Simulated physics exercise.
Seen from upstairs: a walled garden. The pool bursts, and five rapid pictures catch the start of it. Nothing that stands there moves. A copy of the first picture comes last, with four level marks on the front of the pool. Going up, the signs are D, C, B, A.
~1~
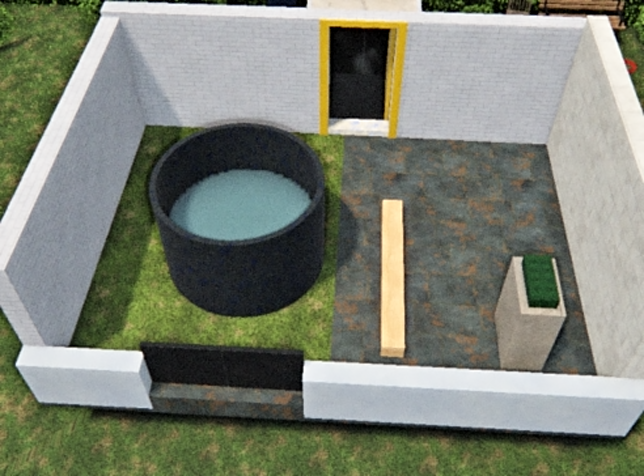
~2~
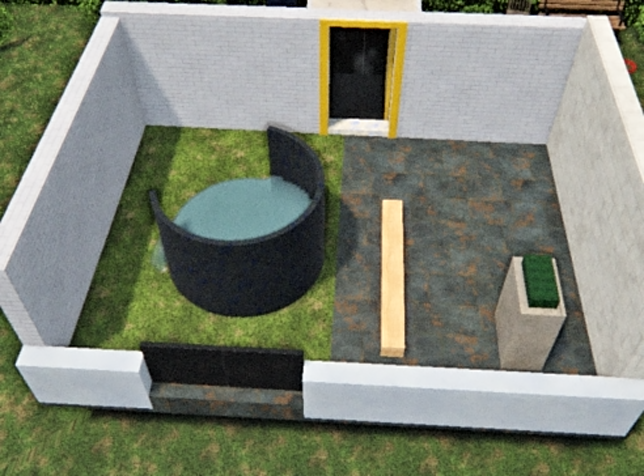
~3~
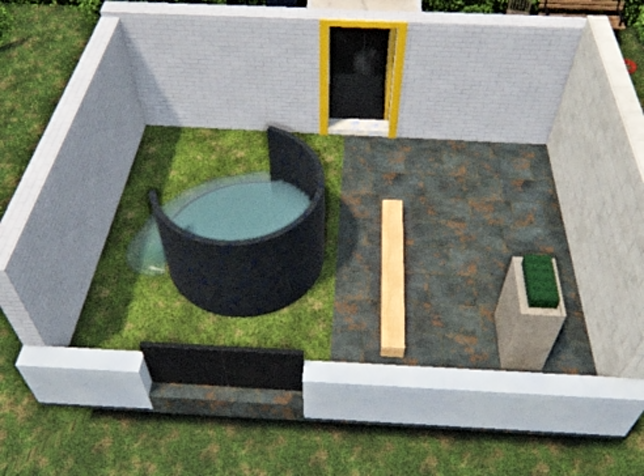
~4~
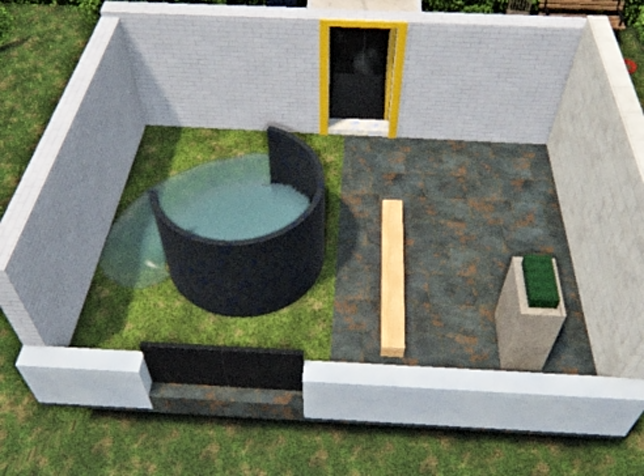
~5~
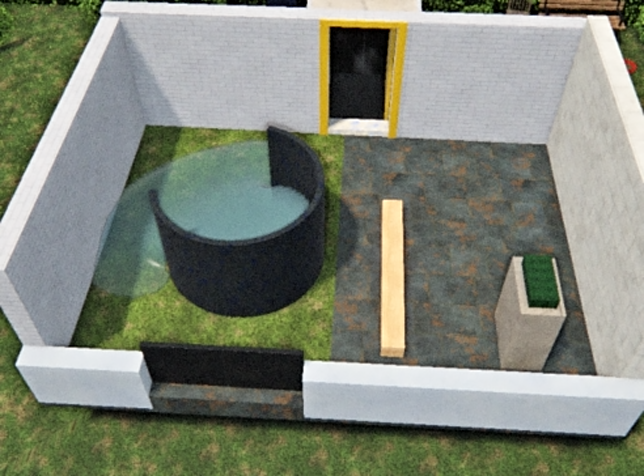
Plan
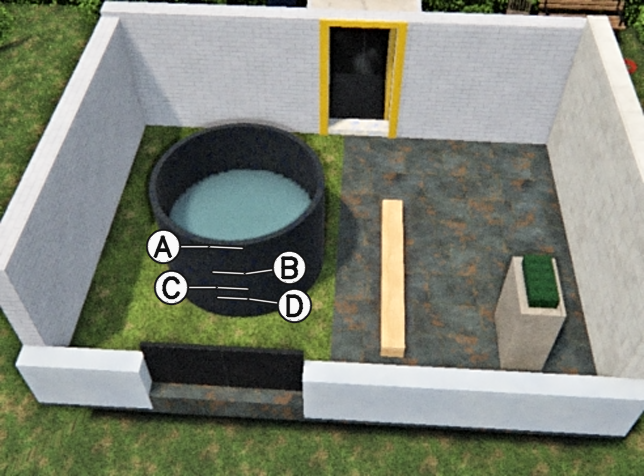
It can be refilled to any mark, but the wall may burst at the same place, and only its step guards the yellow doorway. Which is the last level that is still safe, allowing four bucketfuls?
Choose B.
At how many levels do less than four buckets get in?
Three of them.
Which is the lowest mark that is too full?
That would be A.
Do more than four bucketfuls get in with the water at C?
No.
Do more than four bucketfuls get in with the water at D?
No, not at all.
On the marked copy, A at (225, 247); B at (229, 272); C at (231, 288); D at (233, 298); from the bottom up D, C, B, A.
Choosing A, about 11 bucketfuls get in.
Choosing B, a bucket or two gets in.
Choosing C, nothing gets over.
Choosing D, nothing gets over.
